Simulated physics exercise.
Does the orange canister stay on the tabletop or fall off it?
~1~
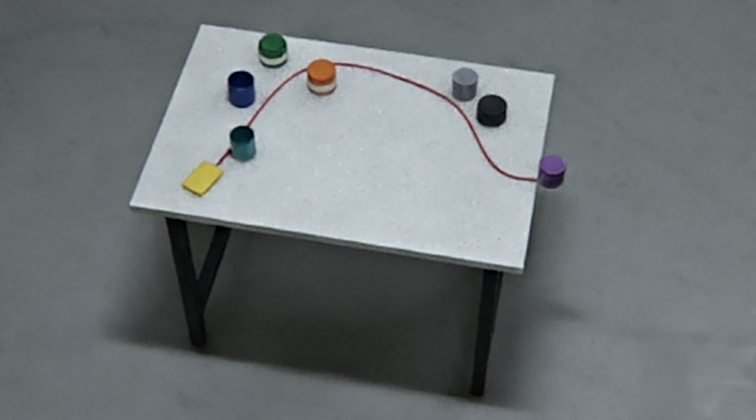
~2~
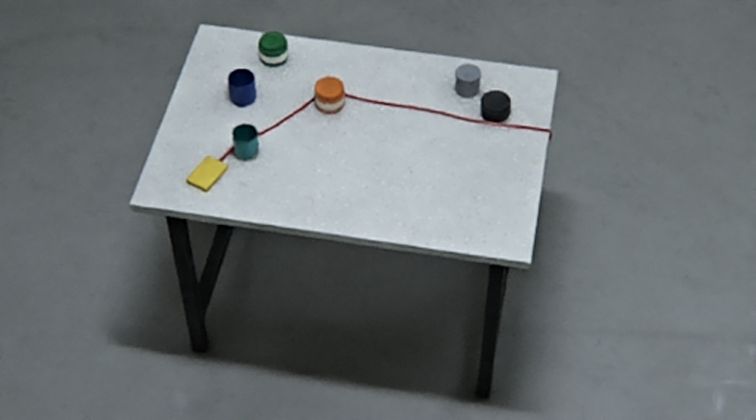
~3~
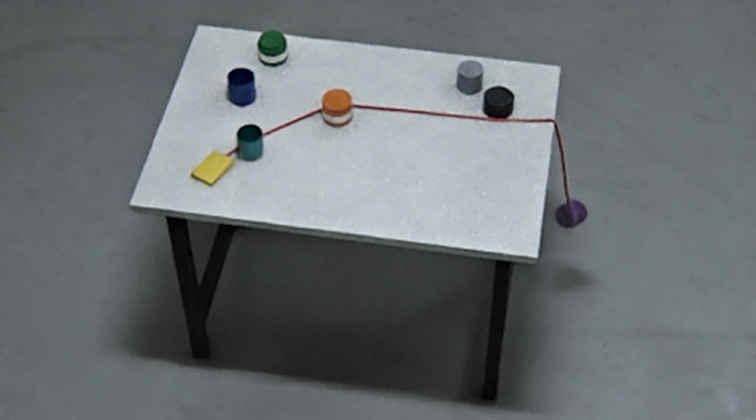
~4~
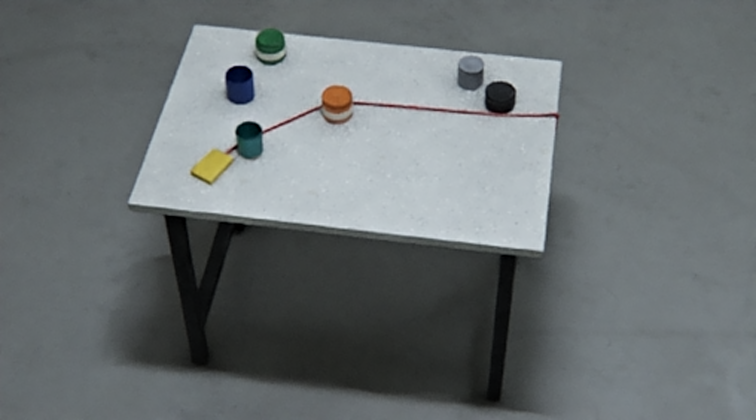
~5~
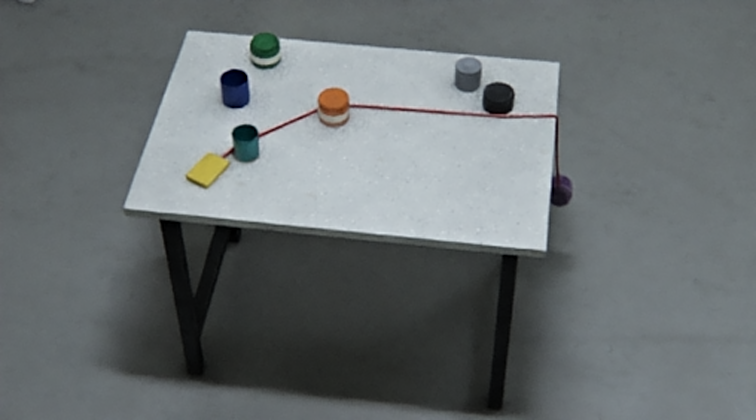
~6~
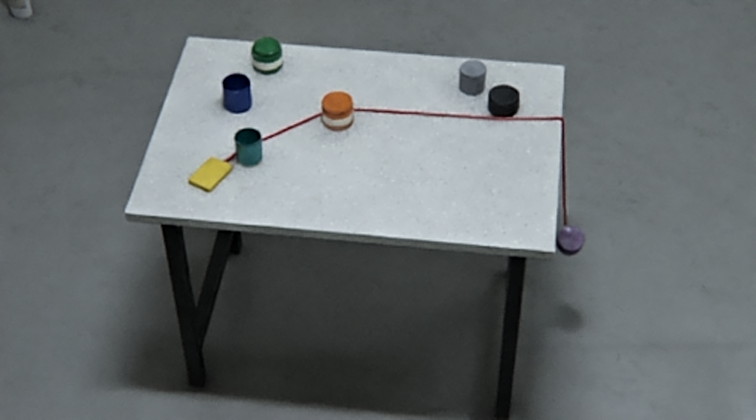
The orange canister stays on the tabletop. The tightening cable only shifts it a short way, and it is still standing there at the end.
Small purple cylinder dropping off a table's right edge, its red cable tightening, nudging an orange canister, and leaving it dangling.
